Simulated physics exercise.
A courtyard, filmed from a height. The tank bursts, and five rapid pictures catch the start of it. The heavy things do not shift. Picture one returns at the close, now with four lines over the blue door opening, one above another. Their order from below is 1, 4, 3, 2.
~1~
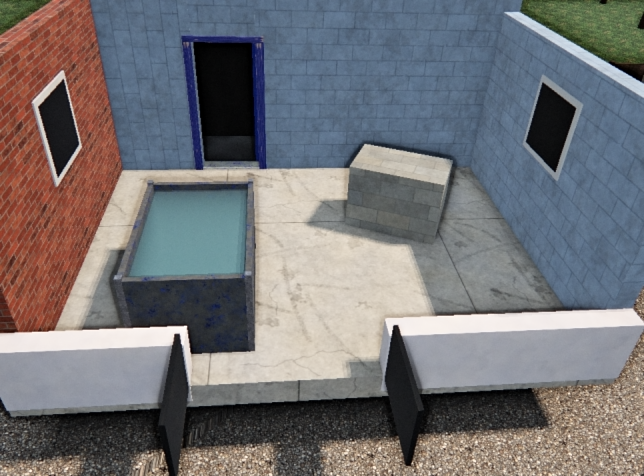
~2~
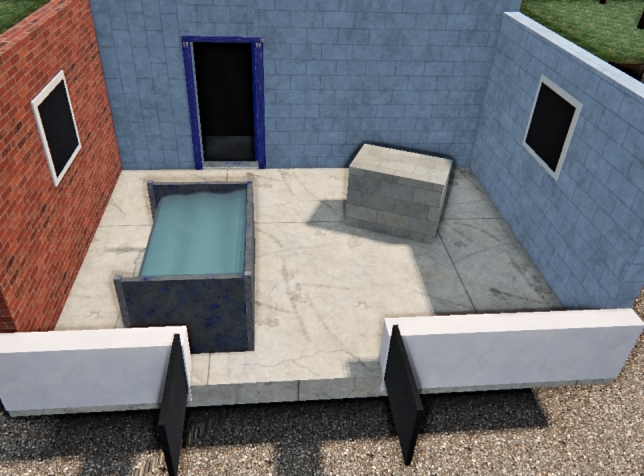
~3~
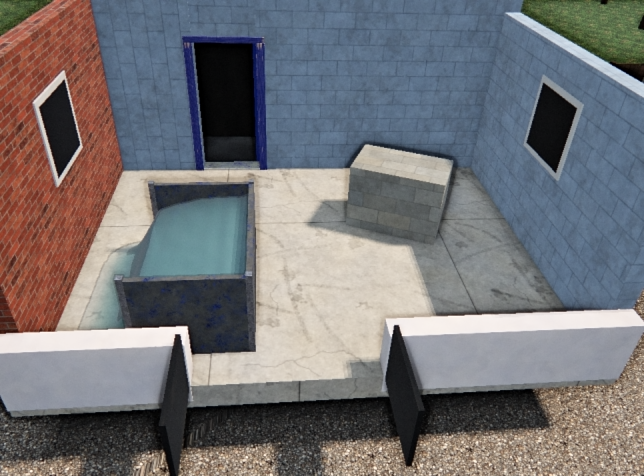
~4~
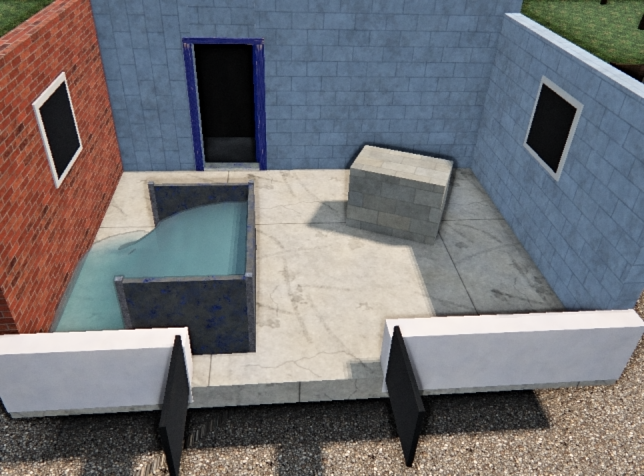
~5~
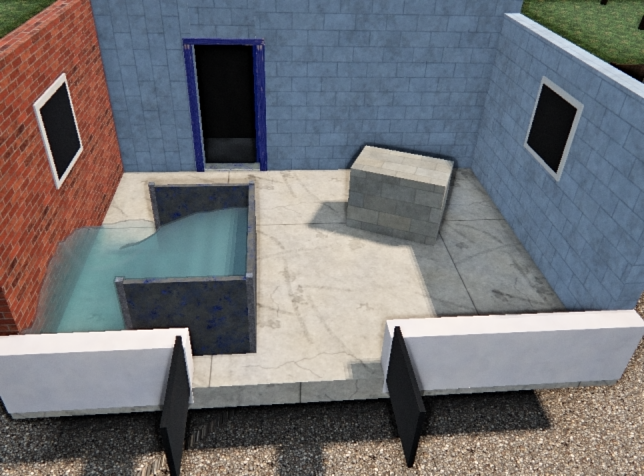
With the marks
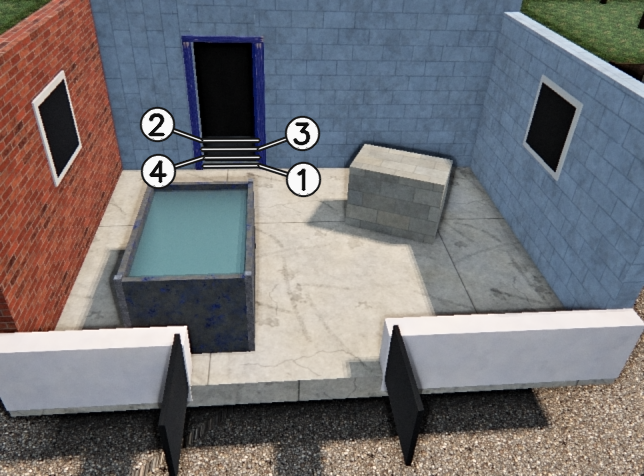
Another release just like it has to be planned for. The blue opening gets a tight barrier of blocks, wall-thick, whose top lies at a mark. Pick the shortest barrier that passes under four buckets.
4 will do.
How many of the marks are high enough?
Three.
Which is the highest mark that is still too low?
It is 1.
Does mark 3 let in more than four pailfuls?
No.
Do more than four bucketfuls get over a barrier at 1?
Yes.
On the marked copy, 1 at (231, 165); 2 at (230, 140); 3 at (230, 149); 4 at (231, 157); from the bottom up 1, 4, 3, 2.
With 1, about 8 bucketfuls get in.
With 2, nothing gets over.
With 3, nothing gets over.
With 4, a splash gets over, under a bucket.
